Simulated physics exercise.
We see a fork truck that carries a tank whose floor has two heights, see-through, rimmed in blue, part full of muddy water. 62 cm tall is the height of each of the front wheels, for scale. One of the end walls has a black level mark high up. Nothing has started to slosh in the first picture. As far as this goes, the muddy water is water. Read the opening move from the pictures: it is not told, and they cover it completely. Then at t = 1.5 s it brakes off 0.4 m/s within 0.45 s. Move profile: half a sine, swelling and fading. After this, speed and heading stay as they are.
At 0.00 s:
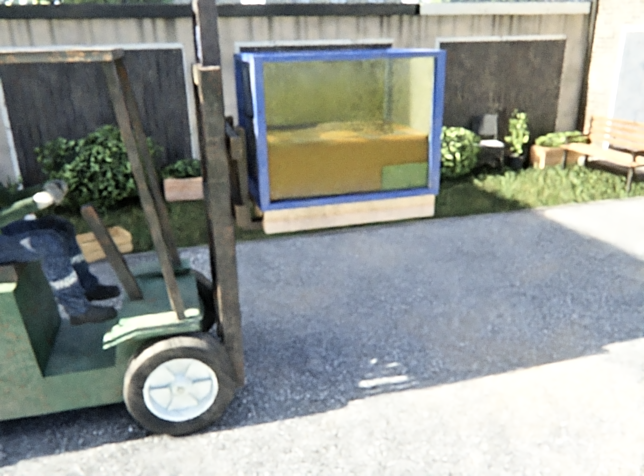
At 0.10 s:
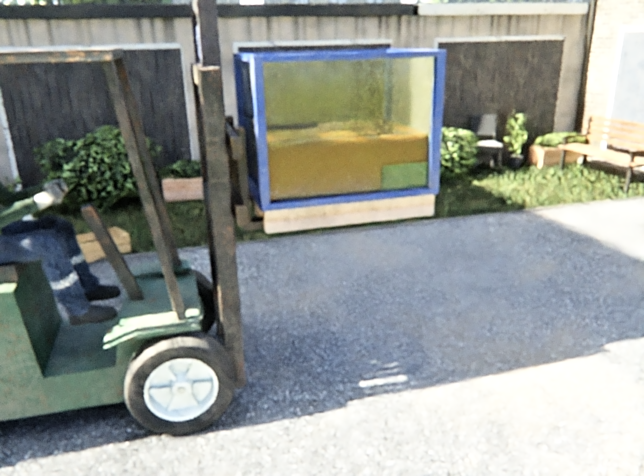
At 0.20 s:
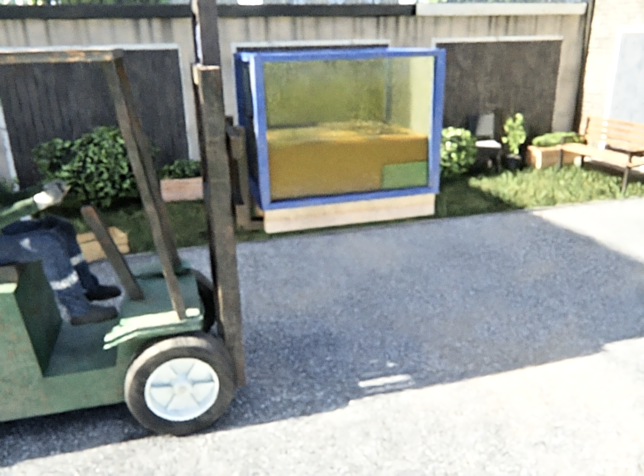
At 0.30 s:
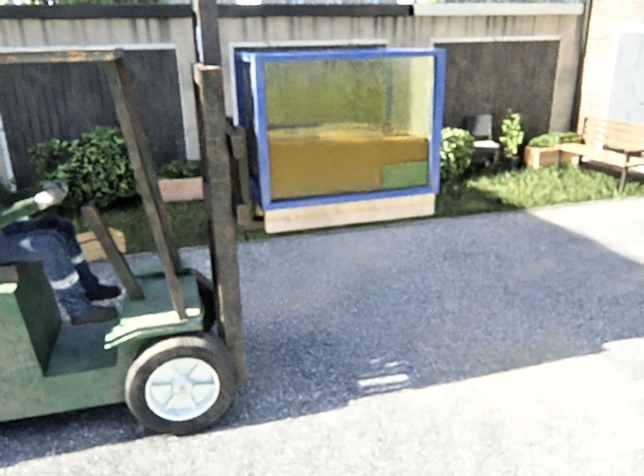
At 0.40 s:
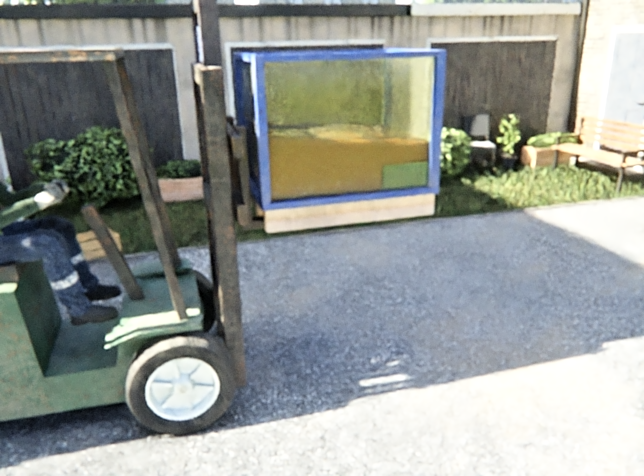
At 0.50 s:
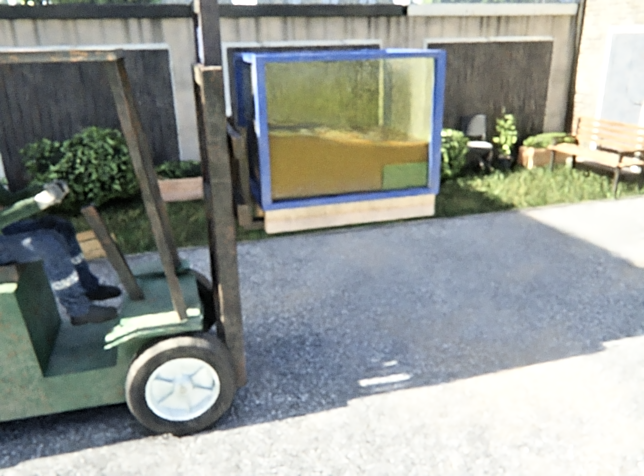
The clip shows a green forklift with a seated driver carrying a clear, blue-rimmed tank of muddy water, edging slightly right past a wall and plants as the initially near-level water tilts gently, higher at the left.
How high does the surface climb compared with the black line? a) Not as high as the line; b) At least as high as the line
The answer is a.
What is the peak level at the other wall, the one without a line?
42 cm.
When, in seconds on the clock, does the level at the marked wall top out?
I'd say close to 0.4 seconds.
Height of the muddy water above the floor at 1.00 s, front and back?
About 36 cm in front and 32 cm behind.
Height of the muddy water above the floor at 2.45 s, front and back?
Front 34 cm and back 32 cm.
By 1.00 s it stands 32 cm high behind and 36 cm in front; all of it is still inside.
By 1.70 s it stands 33 cm high behind and 32 cm in front; all of it is still inside.
By 2.45 s it stands 32 cm high behind and 34 cm in front; all of it is still inside.
By 4.93 s the waves are smaller; the highest at the back wall was 36 cm, at 0.40 s, against a line at 42 cm.
